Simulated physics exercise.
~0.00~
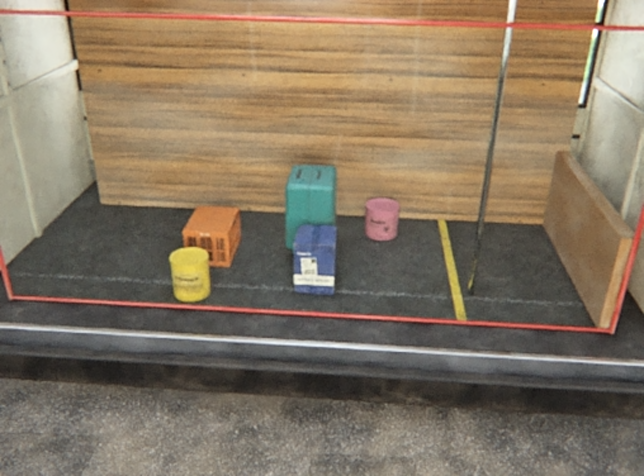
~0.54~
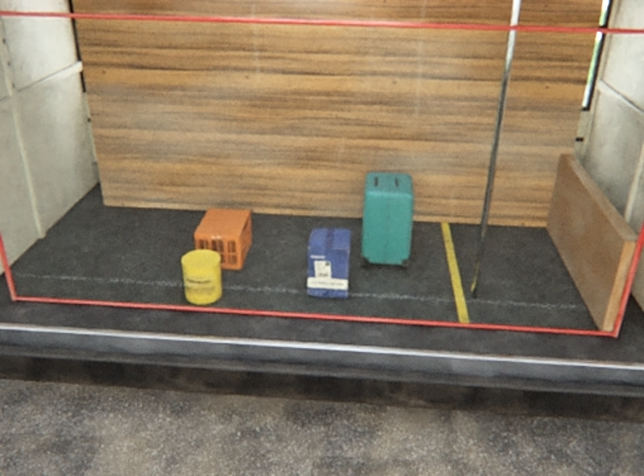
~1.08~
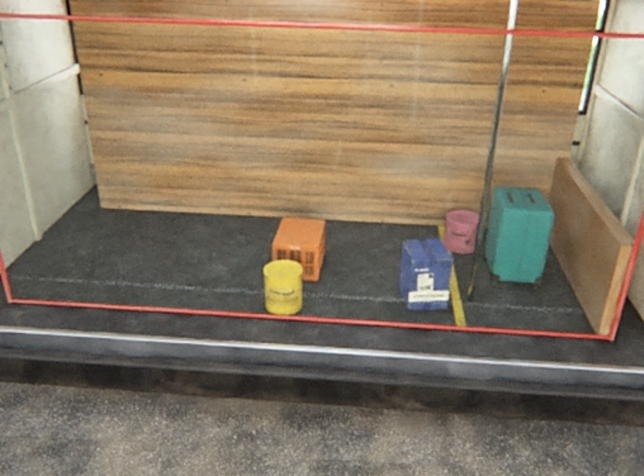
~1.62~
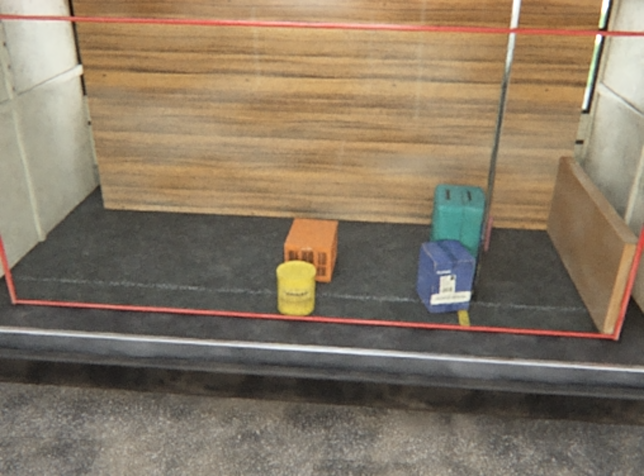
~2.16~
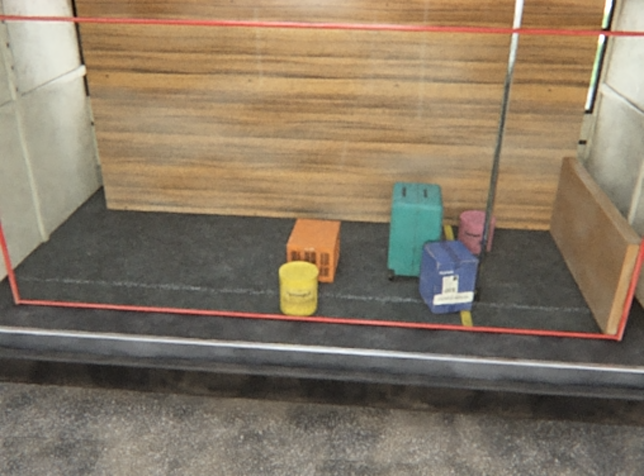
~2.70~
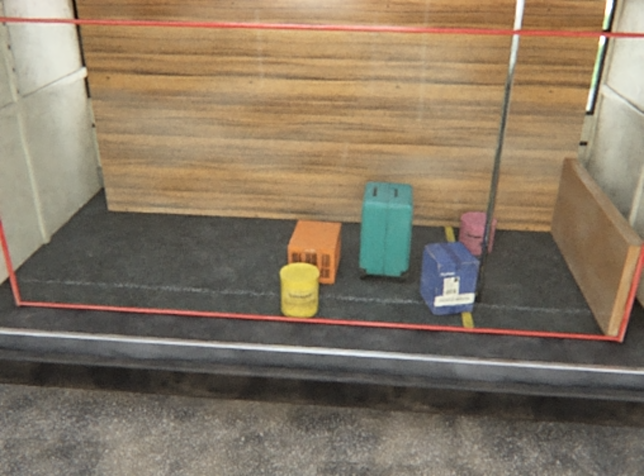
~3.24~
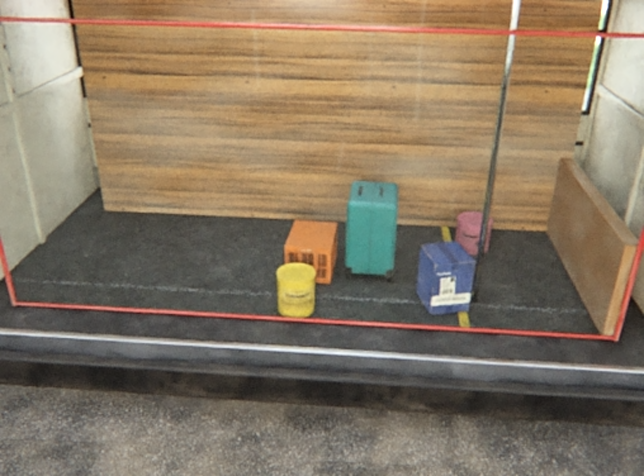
A teal case rolls right, then back left, while the other objects slide right and stop.
